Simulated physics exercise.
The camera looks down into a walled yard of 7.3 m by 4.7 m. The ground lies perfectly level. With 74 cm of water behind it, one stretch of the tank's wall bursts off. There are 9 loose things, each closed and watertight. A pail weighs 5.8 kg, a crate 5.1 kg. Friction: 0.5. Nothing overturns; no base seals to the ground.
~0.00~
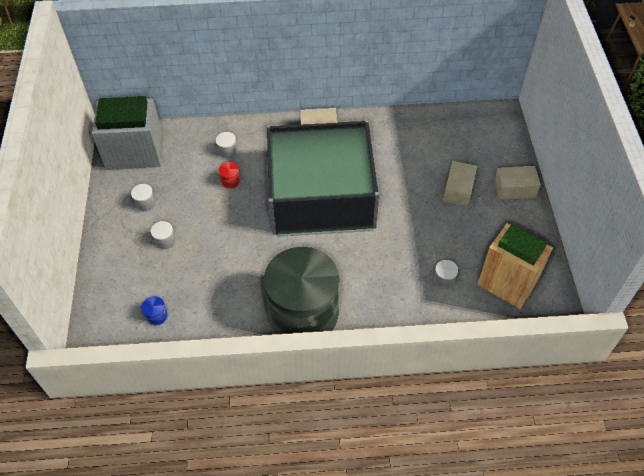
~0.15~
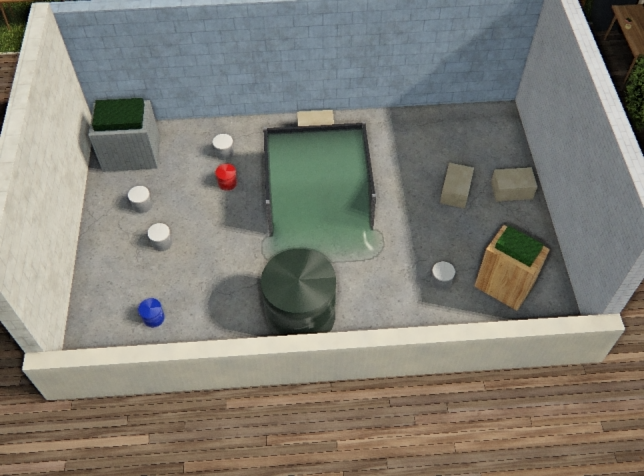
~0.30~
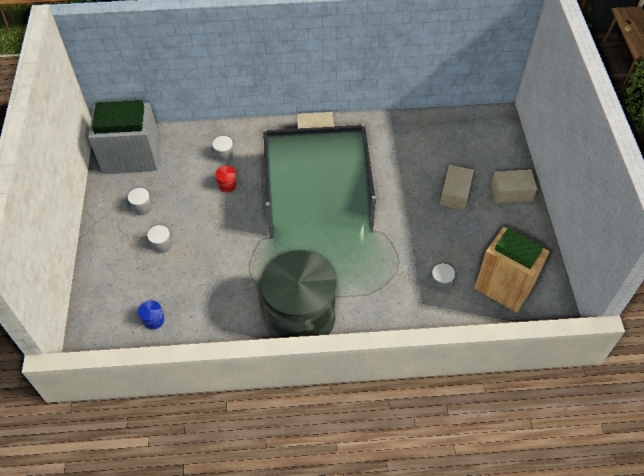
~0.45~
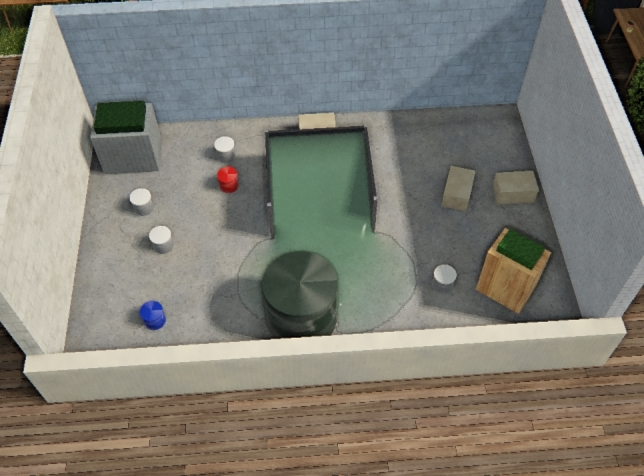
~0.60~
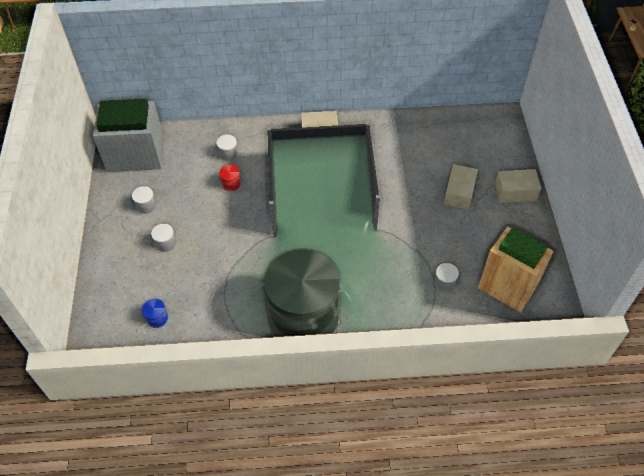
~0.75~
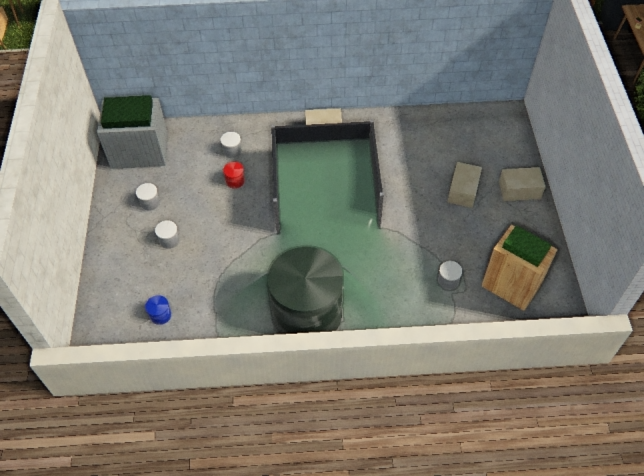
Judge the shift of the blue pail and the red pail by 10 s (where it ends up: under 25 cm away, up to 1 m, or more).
Chances are the blue pail gets dragged off a good way; chances are the red pail gets shoved a modest way.
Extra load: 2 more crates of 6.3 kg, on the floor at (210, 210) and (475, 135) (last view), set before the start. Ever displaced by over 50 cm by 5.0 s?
Well, the first one is lower and the other higher.
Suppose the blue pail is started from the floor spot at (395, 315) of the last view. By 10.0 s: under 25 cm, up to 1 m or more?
In the end it is hauled off.
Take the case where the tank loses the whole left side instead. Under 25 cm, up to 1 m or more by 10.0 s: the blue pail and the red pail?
With that failure, the blue pail covers a big distance, and the red pail covers a big distance.
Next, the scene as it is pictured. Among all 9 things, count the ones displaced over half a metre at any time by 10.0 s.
All told, that gives 8.
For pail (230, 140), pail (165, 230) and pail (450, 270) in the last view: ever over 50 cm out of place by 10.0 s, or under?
In turn: More, less, past it.
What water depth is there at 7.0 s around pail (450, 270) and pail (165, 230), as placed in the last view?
Around 5 cm and 4 cm.
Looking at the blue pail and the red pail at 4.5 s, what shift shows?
I'd guess about 250 cm and 0 cm by that point.
After 2.0 s the blue pail is near (85, 321), 1.0 m from its start, aground; the red pail is near (233, 169), 0.0 m from its start, aground; 0 afloat.
After 4.5 s the blue pail is near (130, 170), 2.6 m from its start, afloat; the red pail is near (233, 169), 0.0 m from its start, aground; 3 afloat.
After 7.0 s the blue pail is near (181, 164), 2.6 m from its start, aground; the red pail is near (233, 169), 0.0 m from its start, aground; 3 afloat.
After 10.0 s the blue pail is near (165, 171), 2.4 m from its start, afloat; the red pail is near (191, 183), 0.7 m from its start, afloat; 7 afloat.
